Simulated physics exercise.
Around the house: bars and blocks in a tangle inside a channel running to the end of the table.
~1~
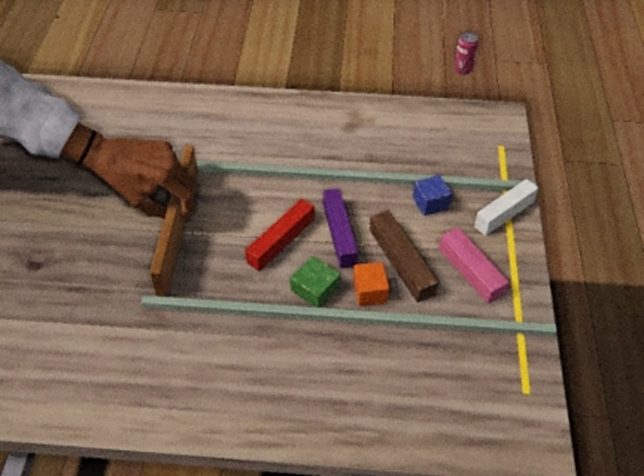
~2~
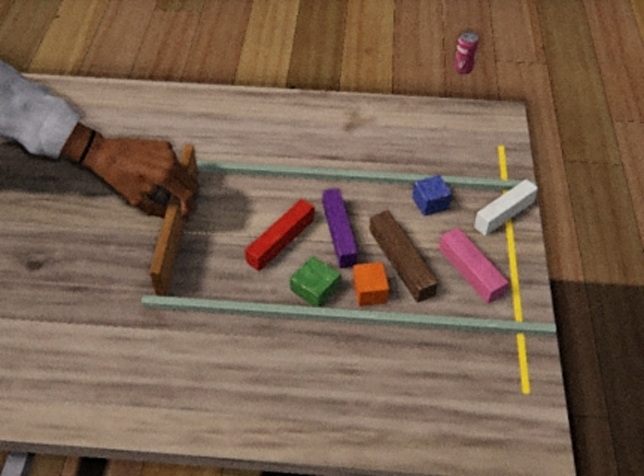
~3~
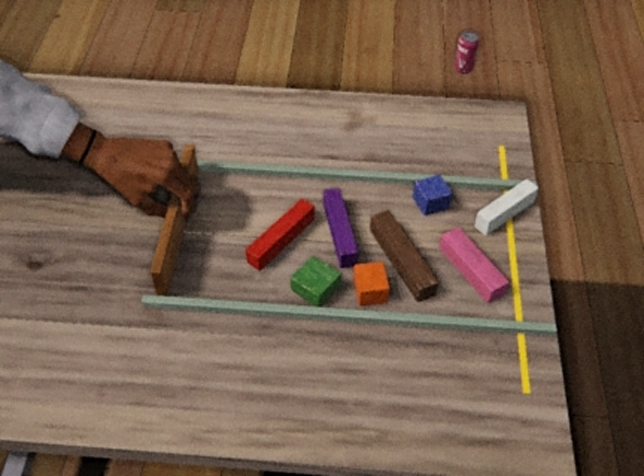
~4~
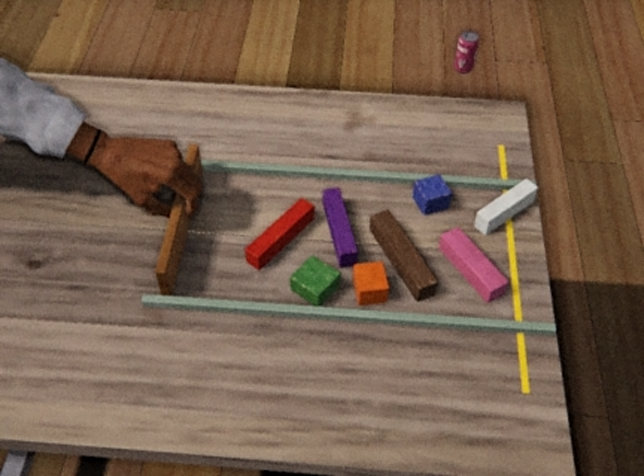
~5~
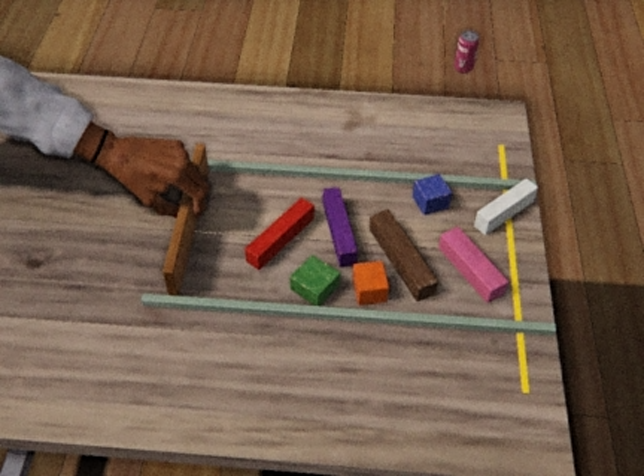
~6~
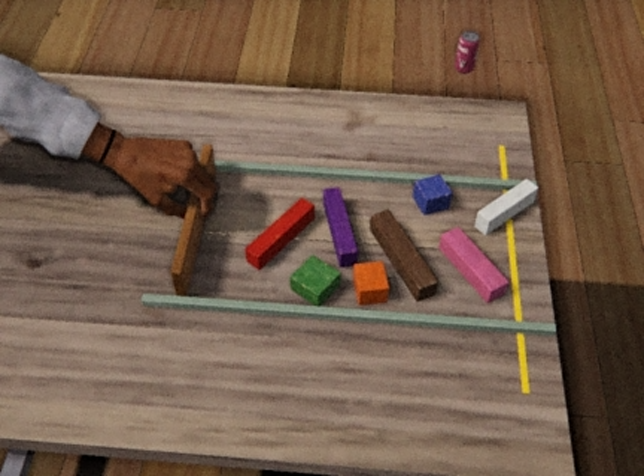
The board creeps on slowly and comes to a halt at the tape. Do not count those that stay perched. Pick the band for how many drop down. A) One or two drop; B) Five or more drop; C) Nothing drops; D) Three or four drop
Answer: D.
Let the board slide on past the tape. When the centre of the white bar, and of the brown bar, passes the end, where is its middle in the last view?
About (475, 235), and about (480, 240) for the other.
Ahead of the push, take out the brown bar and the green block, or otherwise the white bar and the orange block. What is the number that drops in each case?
Taking the two tries in turn, it comes to 2 and 2.
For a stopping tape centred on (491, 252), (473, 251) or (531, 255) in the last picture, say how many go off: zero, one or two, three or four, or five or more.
Counts for the three tries are three to four, just one or two and at least five.
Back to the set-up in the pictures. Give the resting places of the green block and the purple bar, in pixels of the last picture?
The green block stops around (538, 306); the purple bar around (541, 242).
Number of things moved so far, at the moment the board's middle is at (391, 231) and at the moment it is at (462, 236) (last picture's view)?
7 at one spot and 8 at the other.
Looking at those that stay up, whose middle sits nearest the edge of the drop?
Result: The purple bar.
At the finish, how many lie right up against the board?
That number would be 3.
Soon after, none off yet; white bar at rest near (507, 207); pink stick at rest near (473, 264); blue block at rest near (432, 195).
Then, none off yet; white bar at rest near (507, 207); pink stick moved a little near (505, 263); blue block moved about its own width near (457, 194).
At rest, the number that fall off is three or four; fallen, orange block, brown bar, pink stick and white bar.
